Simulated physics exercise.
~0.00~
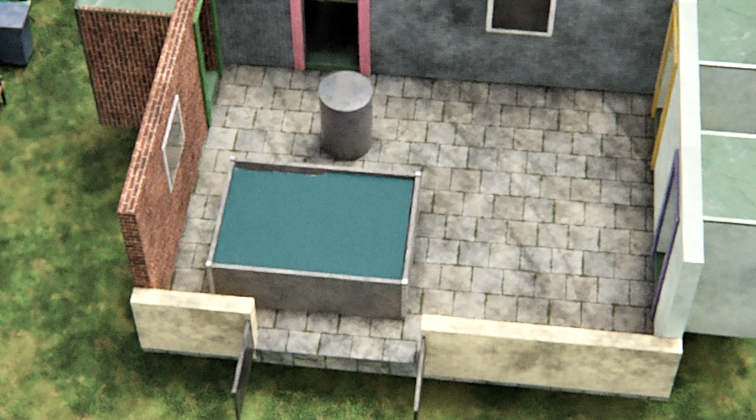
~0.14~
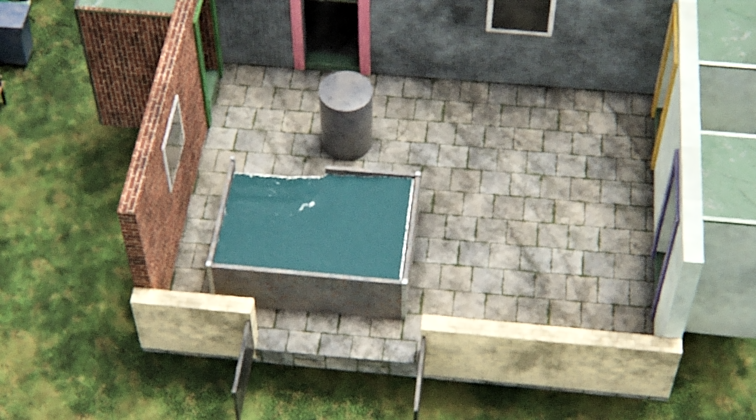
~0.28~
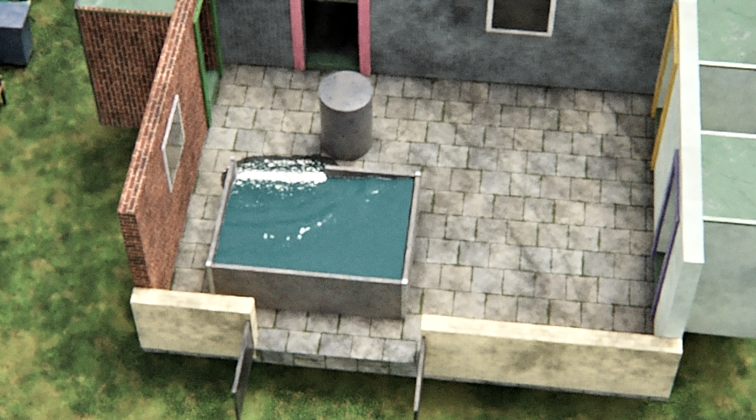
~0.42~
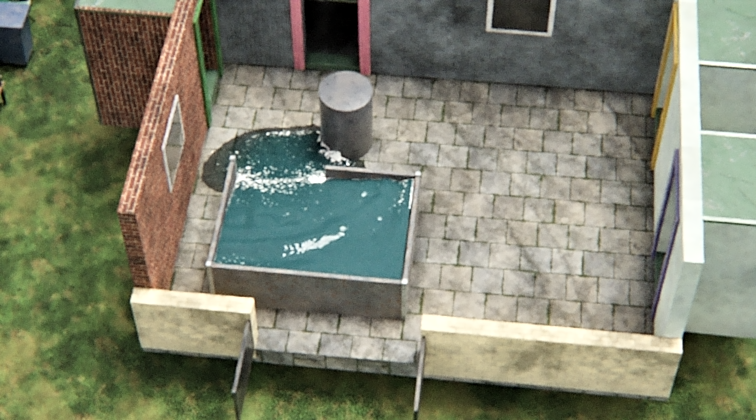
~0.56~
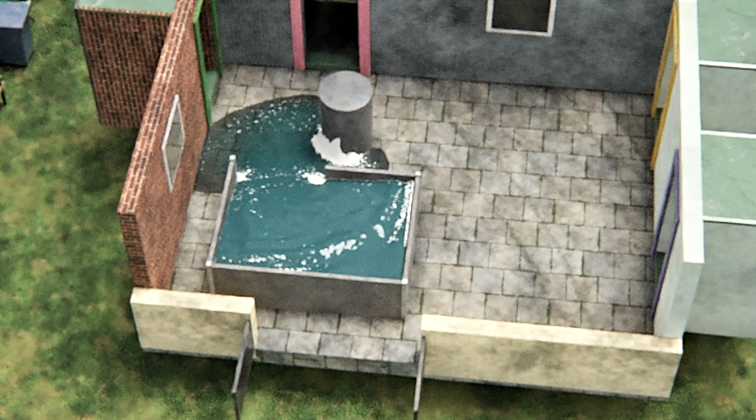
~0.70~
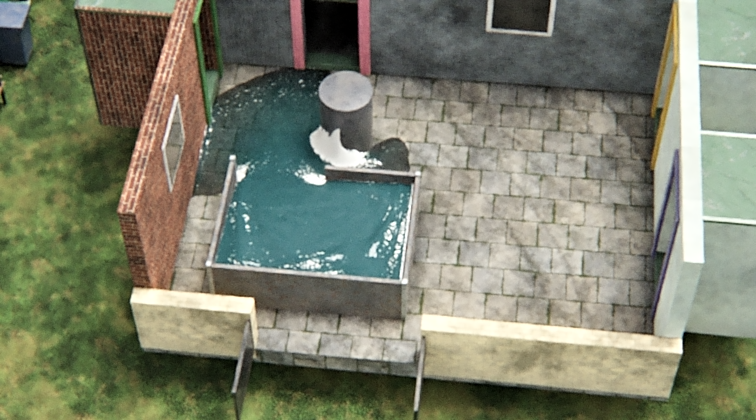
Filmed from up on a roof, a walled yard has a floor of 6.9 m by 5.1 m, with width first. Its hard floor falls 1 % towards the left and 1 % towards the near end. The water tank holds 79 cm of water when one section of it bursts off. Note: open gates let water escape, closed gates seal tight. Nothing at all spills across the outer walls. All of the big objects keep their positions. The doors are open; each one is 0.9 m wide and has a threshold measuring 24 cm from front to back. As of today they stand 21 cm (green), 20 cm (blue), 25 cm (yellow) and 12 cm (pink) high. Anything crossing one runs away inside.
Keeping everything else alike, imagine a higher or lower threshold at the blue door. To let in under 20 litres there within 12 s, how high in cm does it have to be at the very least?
At least roughly 7 cm.
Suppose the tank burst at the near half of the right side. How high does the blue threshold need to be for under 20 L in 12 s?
Then the minimum is about 28 cm.
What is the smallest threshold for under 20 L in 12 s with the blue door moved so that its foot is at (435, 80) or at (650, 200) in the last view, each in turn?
Around 6.5 and 9.5 cm respectively.
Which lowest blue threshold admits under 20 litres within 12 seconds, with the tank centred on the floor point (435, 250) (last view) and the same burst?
In that case about 9.5 cm.
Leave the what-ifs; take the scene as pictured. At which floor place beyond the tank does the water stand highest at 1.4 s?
(235, 65).
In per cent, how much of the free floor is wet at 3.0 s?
The wet part is about 45 per cent.
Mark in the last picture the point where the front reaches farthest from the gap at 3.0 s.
Somewhere near the pixel (569, 133).
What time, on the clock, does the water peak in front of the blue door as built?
Roughly at 11.5 s.
After 1.4 s water covers 25 % of the floor, deepest (67 cm) near (235, 65); it has not reached the blue door.
After 3.0 s water covers 45 % of the floor, deepest (37 cm) near (253, 135); it has not reached the blue door.
After 12.0 s water covers 100 % of the floor, deepest (14 cm) near (161, 325); 10 cm at the blue door, 0 litres in over its 20 cm threshold.
At the blue door as built, the water arrived by 4.9 s and peaked near 12 cm at 11.4 s.
With a threshold of 6.5 cm, 25 litres would have come in within the 12 s; with 7.5 cm, 16 litres. So under 20 litres takes about 7 cm.
